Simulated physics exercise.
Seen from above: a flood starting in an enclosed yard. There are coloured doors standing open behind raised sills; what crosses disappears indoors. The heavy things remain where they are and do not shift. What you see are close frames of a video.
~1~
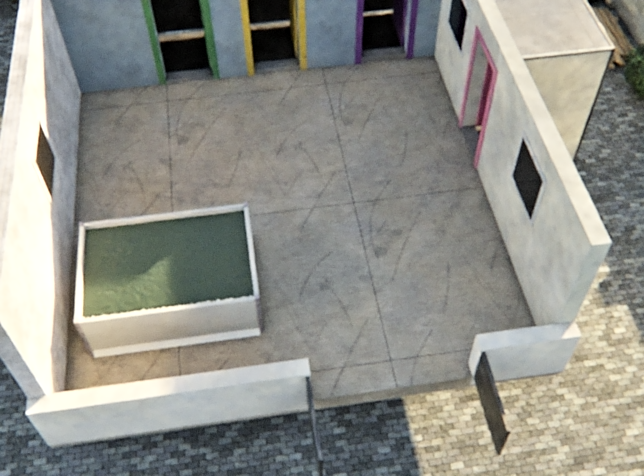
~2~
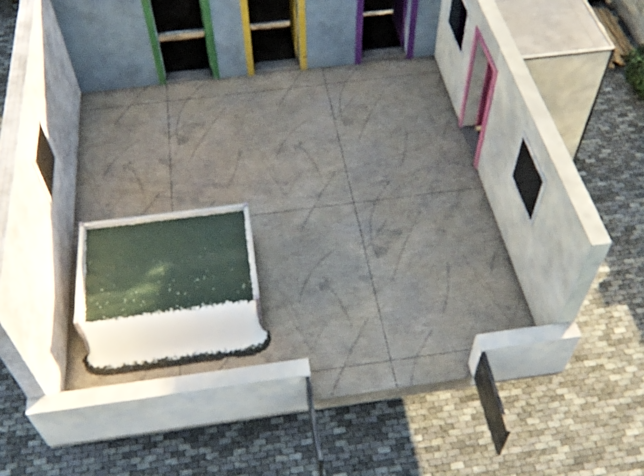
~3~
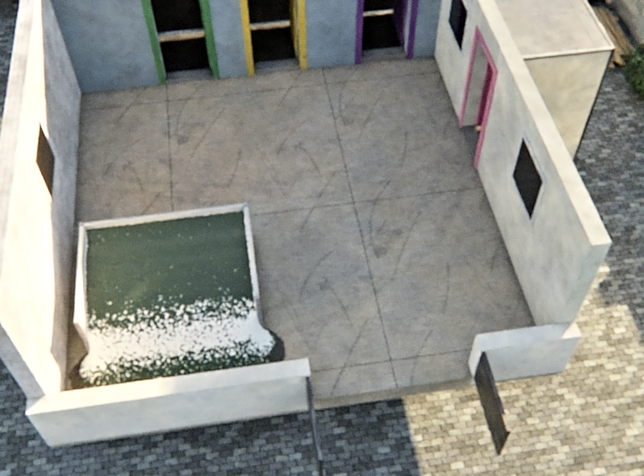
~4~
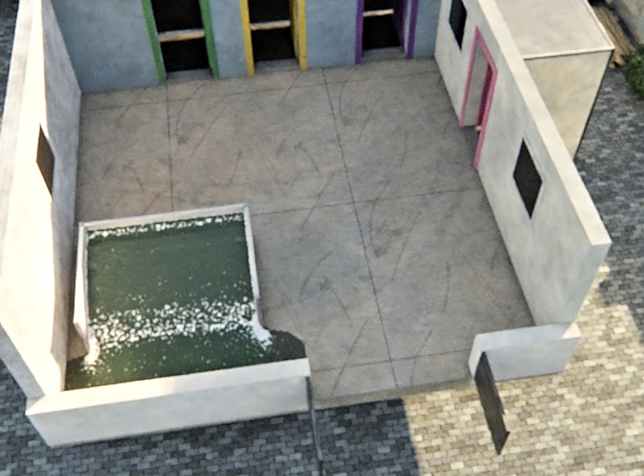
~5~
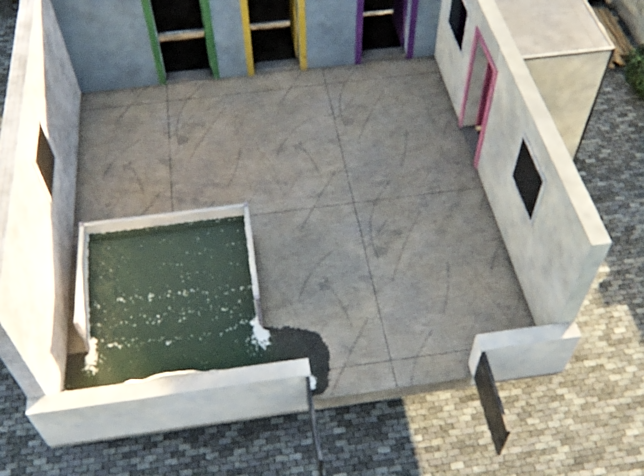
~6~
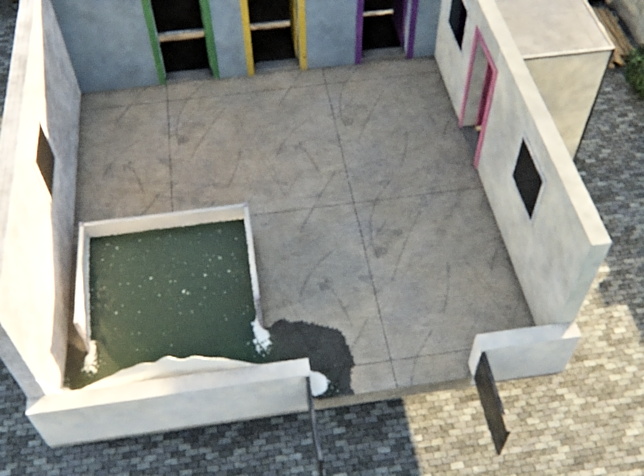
We see a still water tank in an enclosed yard with coloured doorways; its front side gives way, and foaming water pours out along the low front wall, then spreads right as a dark patch across the paving.
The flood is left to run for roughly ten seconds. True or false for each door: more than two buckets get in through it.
The green door: False; the yellow door: False; the purple door: False; the pink door: False.
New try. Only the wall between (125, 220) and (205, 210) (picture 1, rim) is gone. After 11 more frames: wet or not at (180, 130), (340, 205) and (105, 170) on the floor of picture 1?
The first point is soaked, the second spared, the third soaked.
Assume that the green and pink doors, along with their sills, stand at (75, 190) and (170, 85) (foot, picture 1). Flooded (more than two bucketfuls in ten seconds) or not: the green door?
I'd say the green one doesn't reach it.
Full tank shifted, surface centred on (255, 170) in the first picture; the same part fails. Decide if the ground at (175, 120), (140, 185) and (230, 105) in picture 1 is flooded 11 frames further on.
As listed: Untouched, untouched, untouched.
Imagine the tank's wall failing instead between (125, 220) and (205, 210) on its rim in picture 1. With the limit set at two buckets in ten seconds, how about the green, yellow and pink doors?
Result: Green gets too much, yellow gets too much, pink gets too much.
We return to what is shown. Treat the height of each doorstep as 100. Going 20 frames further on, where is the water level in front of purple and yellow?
Readings, in sequence: 0 percent and 0 percent.
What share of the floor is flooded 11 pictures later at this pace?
Around 35 percent.
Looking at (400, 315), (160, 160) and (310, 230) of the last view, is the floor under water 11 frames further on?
Result, as listed: Wetted / not wetted / not wetted.
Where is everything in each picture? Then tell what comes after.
The first frame shows the water tank at (167, 263) is whole and still.
In the second frame, water pours out at (174, 329) and has run to (266, 334).
In the third frame, water pours out at (175, 331) and has run to (278, 358).
In the fourth frame, water pours out at (175, 332) and has run to a hidden place.
In the fifth frame, water pours out at (175, 333) and has run to a hidden place.
In the sixth frame, water pours out at (175, 333) and has run to a hidden place.
A moment on, water covers 15 % of the floor; the green door not reached, the yellow door not reached, the purple door not reached, the pink door not reached.
Next, water covers 35 % of the floor; the green door not reached, the yellow door not reached, the purple door not reached, the pink door not reached.
Then, water covers 50 % of the floor; the green door wet at the sill, nothing in, the yellow door not reached, the purple door not reached, the pink door wet at the sill, nothing in.
Later, water covers 75 % of the floor; the green door under two buckets in, the yellow door wet at the sill, nothing in, the purple door wet at the sill, nothing in, the pink door under two buckets in.
In the end, water covers 90 % of the floor; the green door under two buckets in, the yellow door wet at the sill, nothing in, the purple door wet at the sill, nothing in, the pink door under two buckets in.
